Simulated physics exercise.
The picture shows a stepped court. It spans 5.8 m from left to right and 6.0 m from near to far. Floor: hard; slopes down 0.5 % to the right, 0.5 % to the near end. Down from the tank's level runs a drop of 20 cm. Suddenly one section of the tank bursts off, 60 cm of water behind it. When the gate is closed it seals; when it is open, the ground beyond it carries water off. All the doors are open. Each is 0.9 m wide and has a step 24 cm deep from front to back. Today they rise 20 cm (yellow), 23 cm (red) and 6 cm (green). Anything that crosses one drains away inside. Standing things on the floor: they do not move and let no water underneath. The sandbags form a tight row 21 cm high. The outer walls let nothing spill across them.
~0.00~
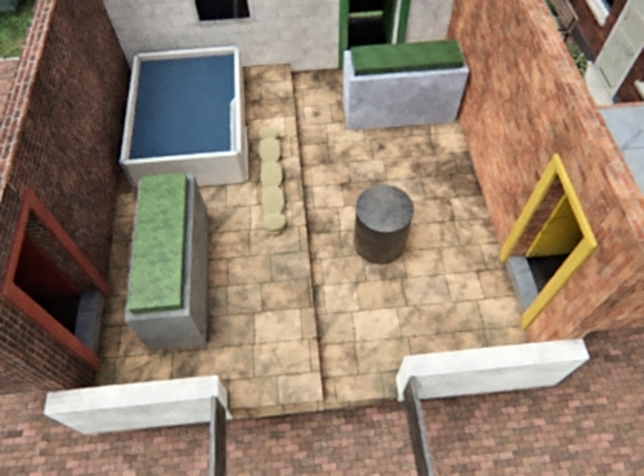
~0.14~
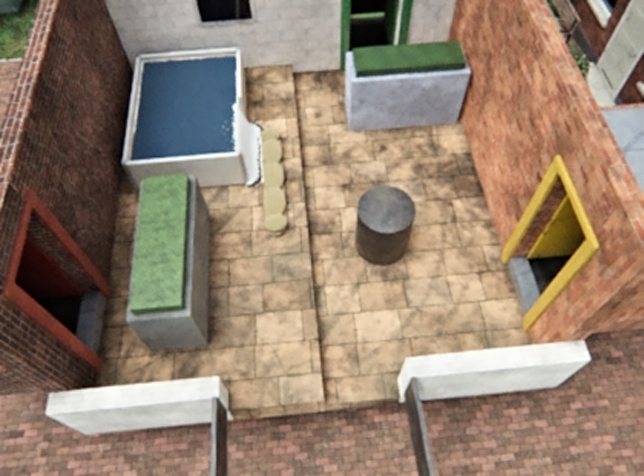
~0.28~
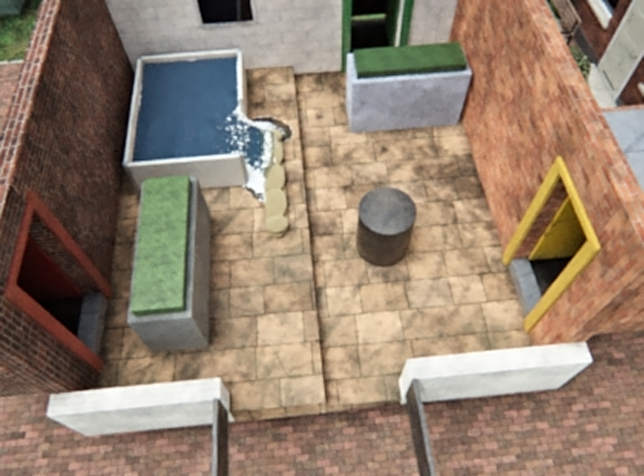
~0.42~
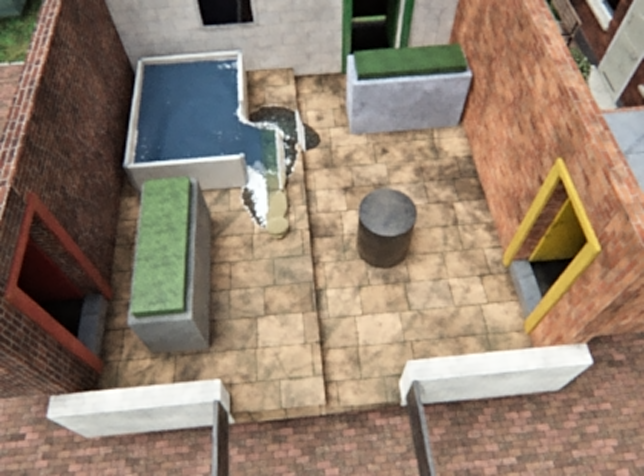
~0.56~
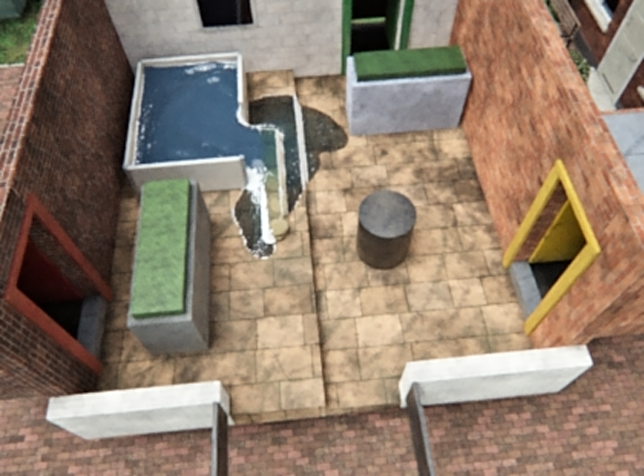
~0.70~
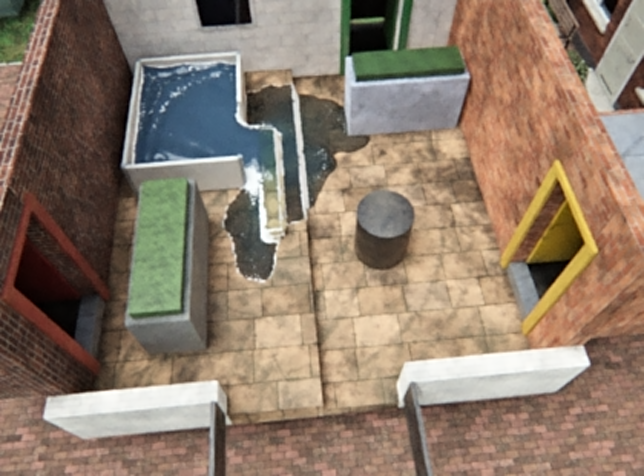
Water pours through an opening in the right side of the raised tank at the back left of a stepped, walled court, then spreads over the paving toward the viewer and rightward across the step, darkening the floor.
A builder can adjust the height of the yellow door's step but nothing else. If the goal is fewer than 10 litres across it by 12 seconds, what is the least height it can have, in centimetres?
The least height is roughly 6 cm.
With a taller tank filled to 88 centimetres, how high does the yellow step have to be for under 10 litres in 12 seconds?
You'd need a step of close to 11.0 cm.
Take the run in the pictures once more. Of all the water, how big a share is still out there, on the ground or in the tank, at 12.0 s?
Roughly 74 per cent of the water.
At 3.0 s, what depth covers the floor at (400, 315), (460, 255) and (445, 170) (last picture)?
Respectively 1 cm, 2 cm and 10 cm.
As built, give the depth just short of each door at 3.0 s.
In cm - yellow: 4, red: 0, green: 11.
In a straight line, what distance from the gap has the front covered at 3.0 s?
Front distance: Approx. 5.0 m.
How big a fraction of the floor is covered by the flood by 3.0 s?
Around 65 per cent of the free floor.
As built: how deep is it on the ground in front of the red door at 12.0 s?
Depth: Near 2.5 cm.
After 1.4 s water covers 40 % of the floor, deepest (47 cm) near (256, 162); it has not reached the yellow door.
After 3.0 s water covers 65 % of the floor, deepest (31 cm) near (256, 162); 4 cm at the yellow door, 0 litres in over its 20 cm step.
After 12.0 s water covers 90 % of the floor, deepest (13 cm) near (256, 171); 6 cm at the yellow door, 0 litres in over its 20 cm step.
At the yellow door as built, the water arrived by 2.7 s and peaked near 12 cm at 10.4 s.
With a step of 5 cm, 18 litres would have come in within the 12 s; with 6.5 cm, 7 litres. So under 10 litres takes about 6 cm.
